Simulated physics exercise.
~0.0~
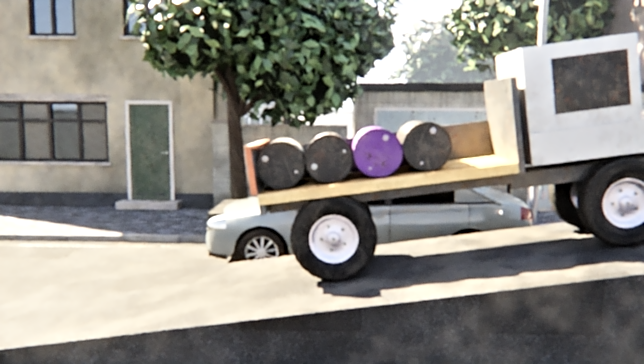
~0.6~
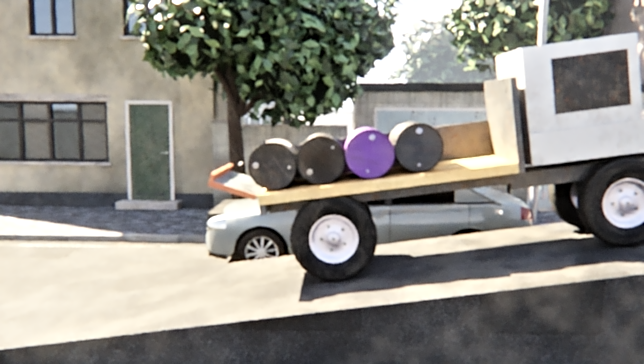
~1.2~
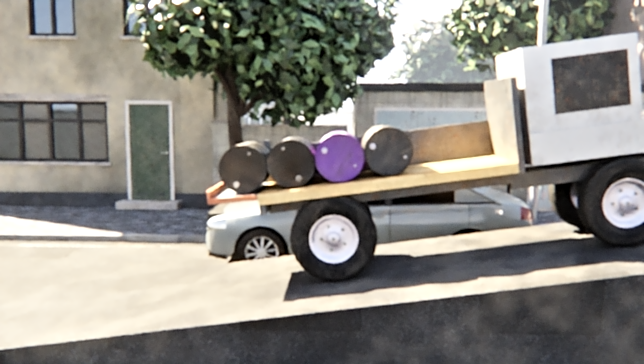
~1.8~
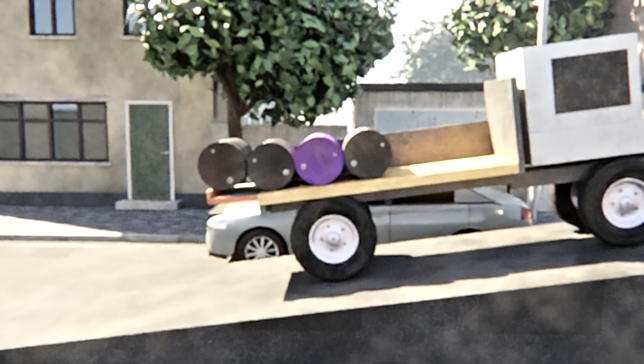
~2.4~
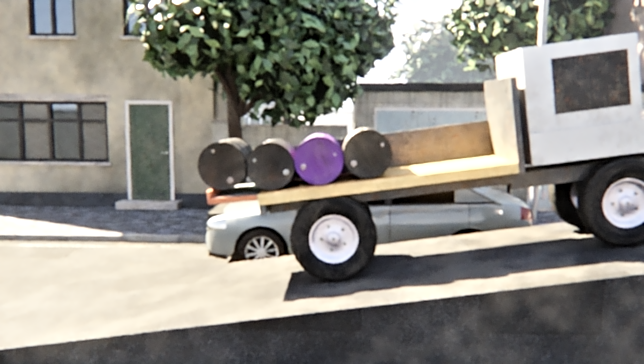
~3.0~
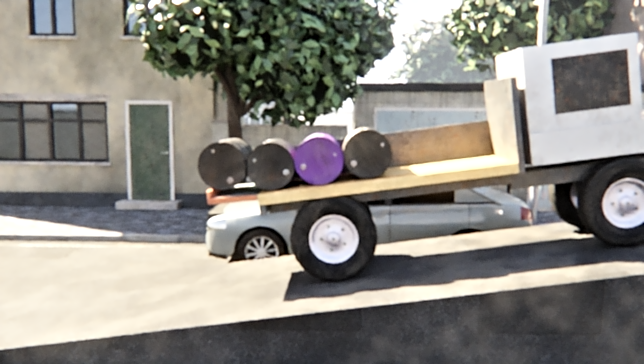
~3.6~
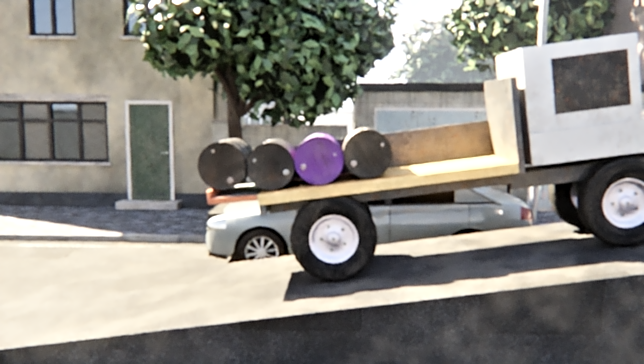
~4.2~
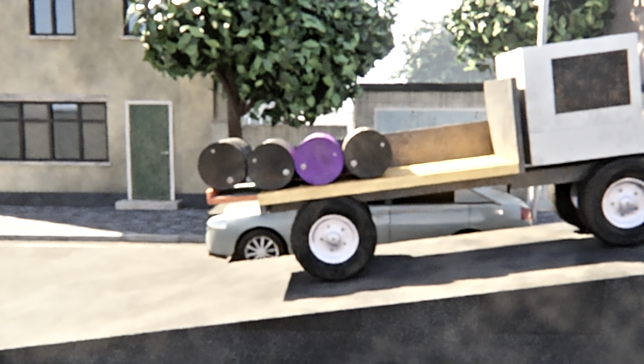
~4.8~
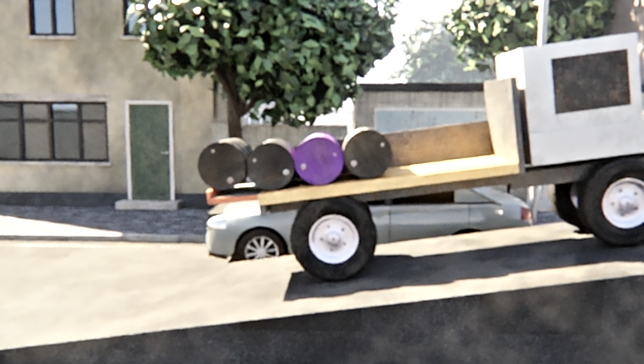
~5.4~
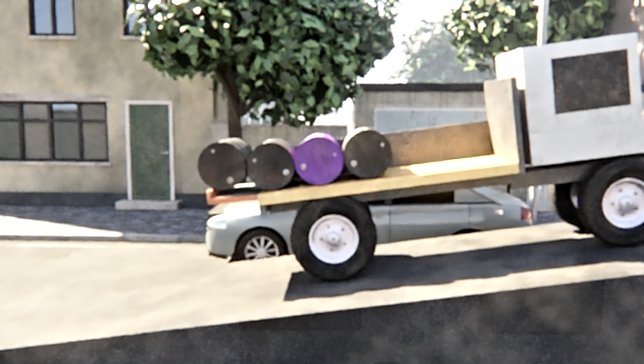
The clip opens on a pick-up parked on a slope, its tail pointing downhill to the left, with four drums side by side on its open bed, one purple and three dark. The orange-edged tailgate swings down at the left end, and the drums start rolling left together. The gate drops nearly level with the bed as the row keeps moving, and the leading drum rolls out onto it. There the drums stop, still close together. Nothing moves after that, and the purple drum stays inside the bed, third from the left, with none fallen out.
